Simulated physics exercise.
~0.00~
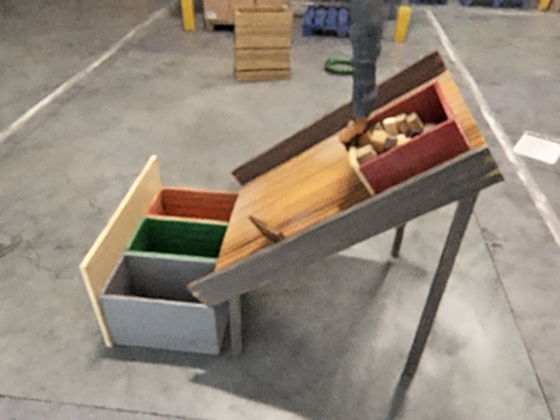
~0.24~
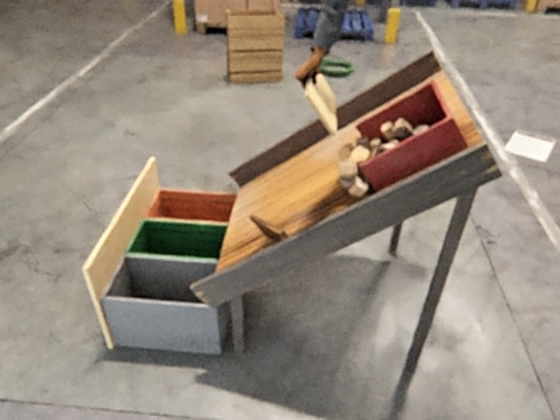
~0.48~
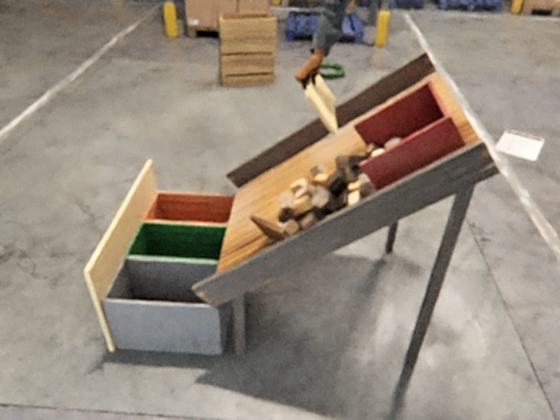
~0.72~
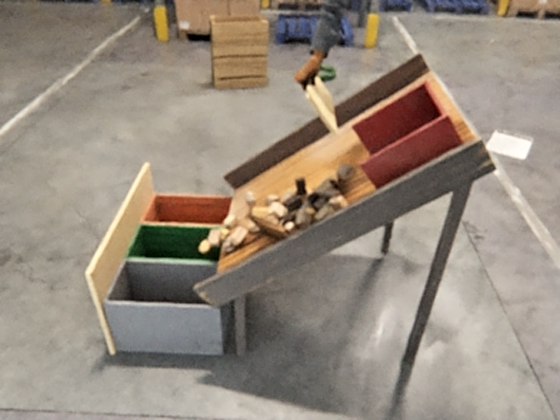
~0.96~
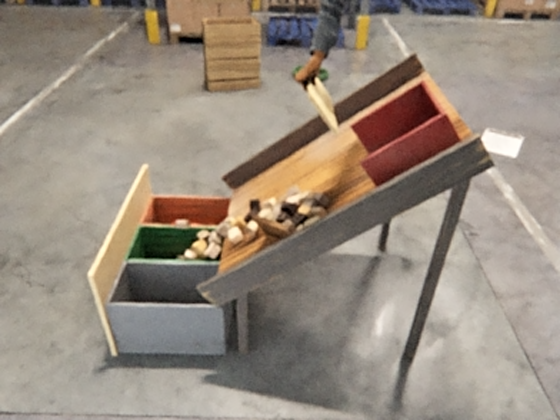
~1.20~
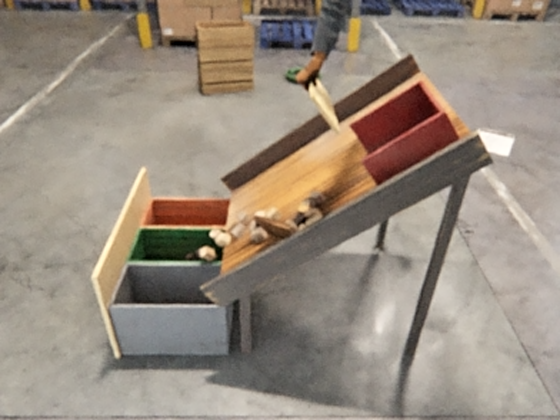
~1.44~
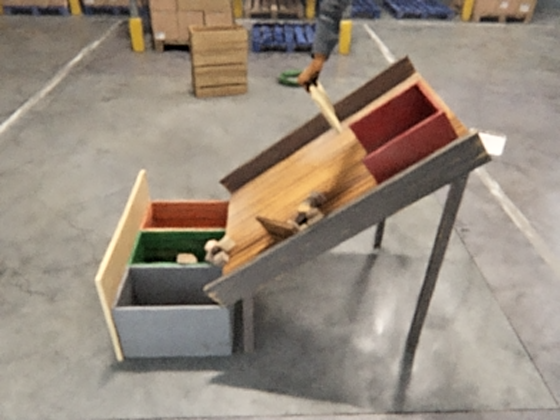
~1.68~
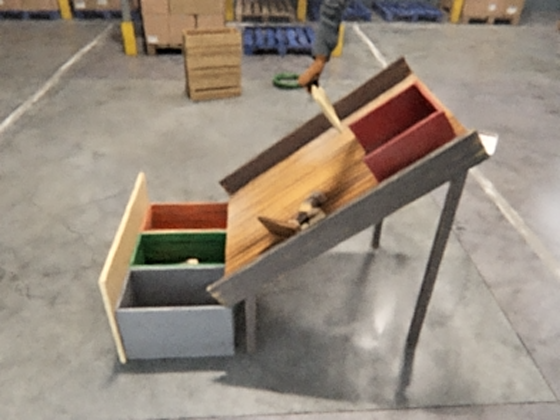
Wooden blocks slide left down a ramp, many dropping into the green tub, some staying behind.
